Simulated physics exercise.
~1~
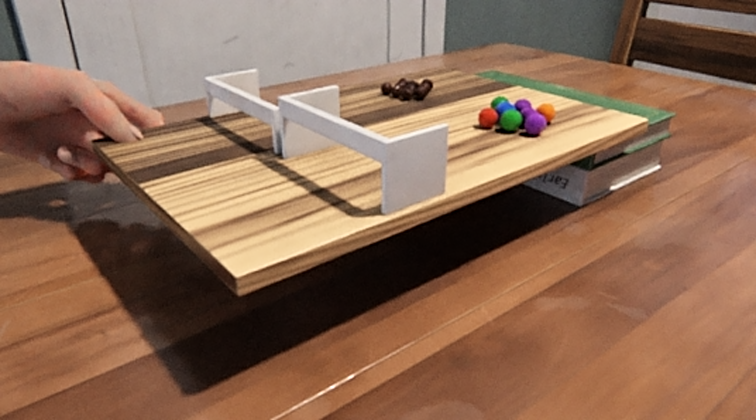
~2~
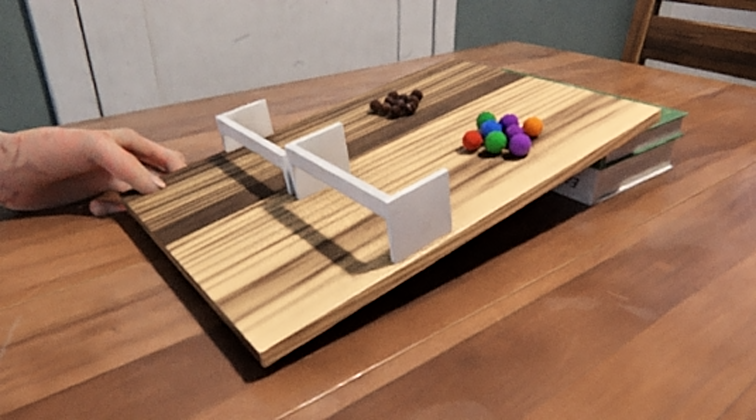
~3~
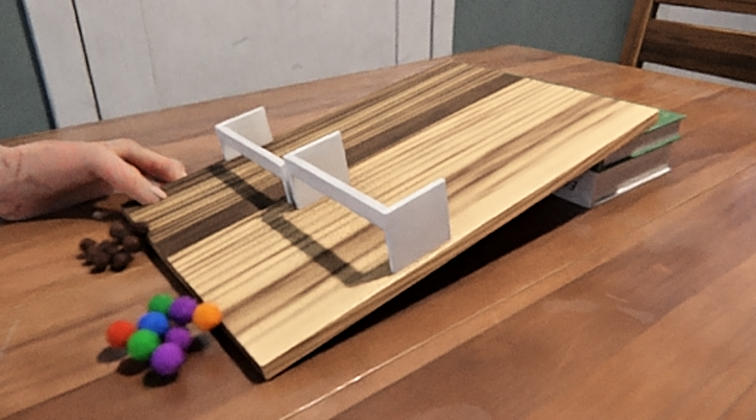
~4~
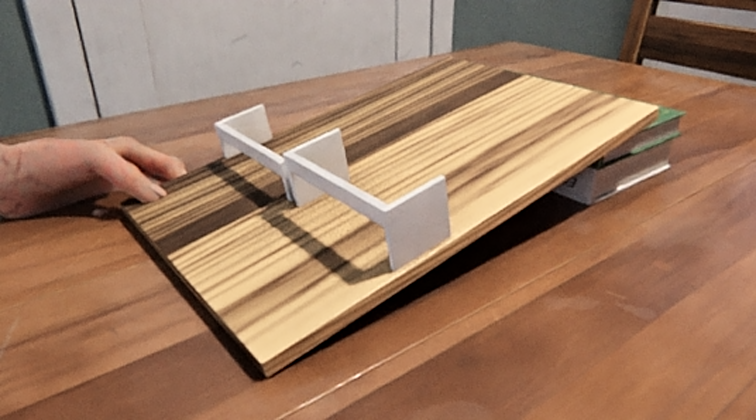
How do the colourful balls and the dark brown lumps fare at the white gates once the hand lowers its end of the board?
Both groups slip under their gates and carry on down past them, with the colourful balls going under the front one and the dark brown lumps under the back one.
